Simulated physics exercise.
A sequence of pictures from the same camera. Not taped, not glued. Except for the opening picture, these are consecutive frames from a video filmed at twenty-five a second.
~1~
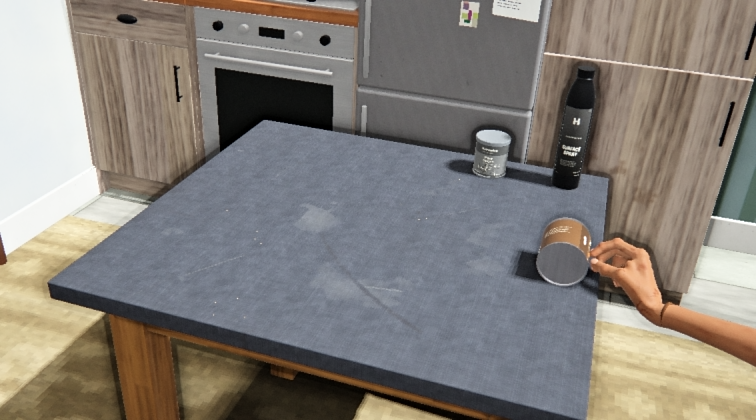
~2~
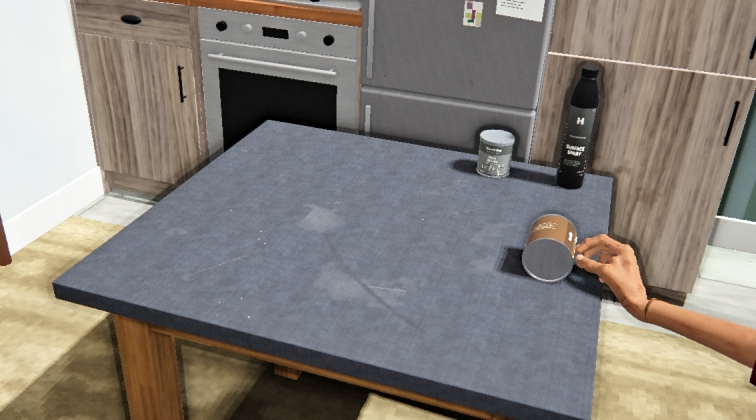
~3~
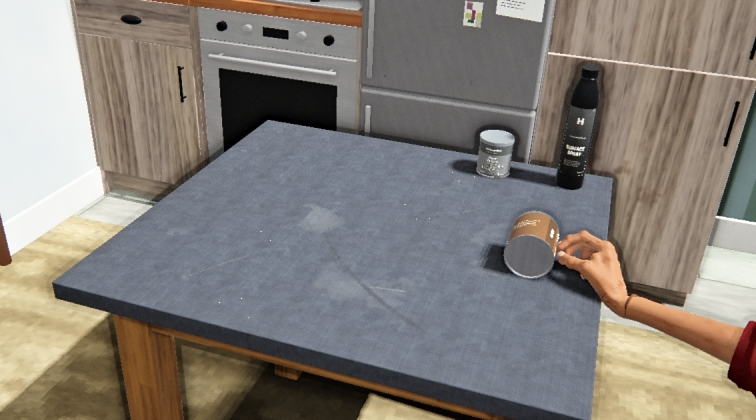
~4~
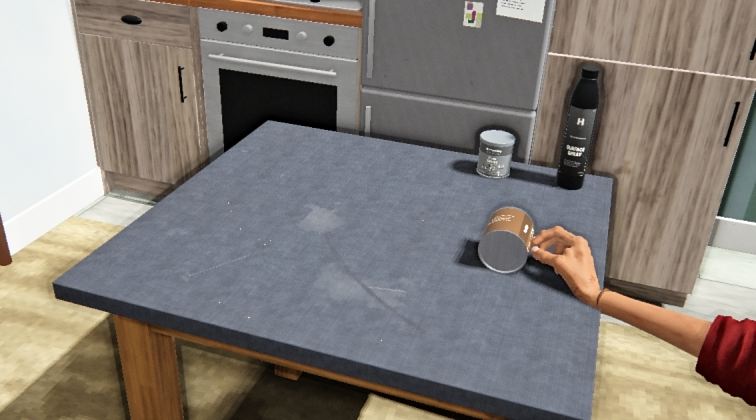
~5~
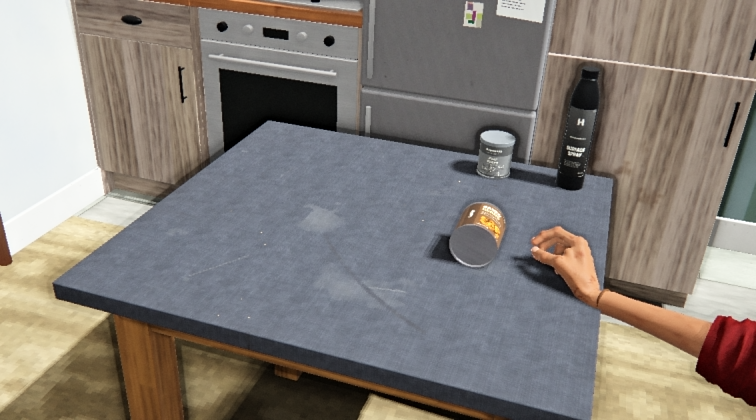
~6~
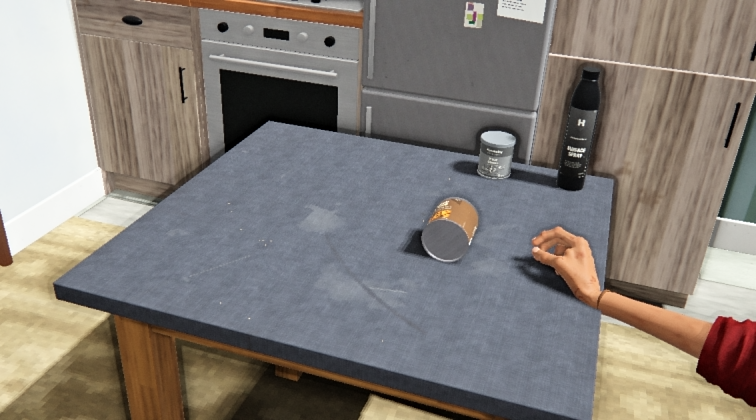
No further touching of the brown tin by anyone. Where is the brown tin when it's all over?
It ends away from the tabletop.
Then, 0.30 s later than the last frame, brown tin moved well along near (269, 193).
Then, 0.70 s later than the last frame, brown tin now off the table.
Then, 1.10 s later than the last frame, things are still on the move.
When it is over, off the table, brown tin.
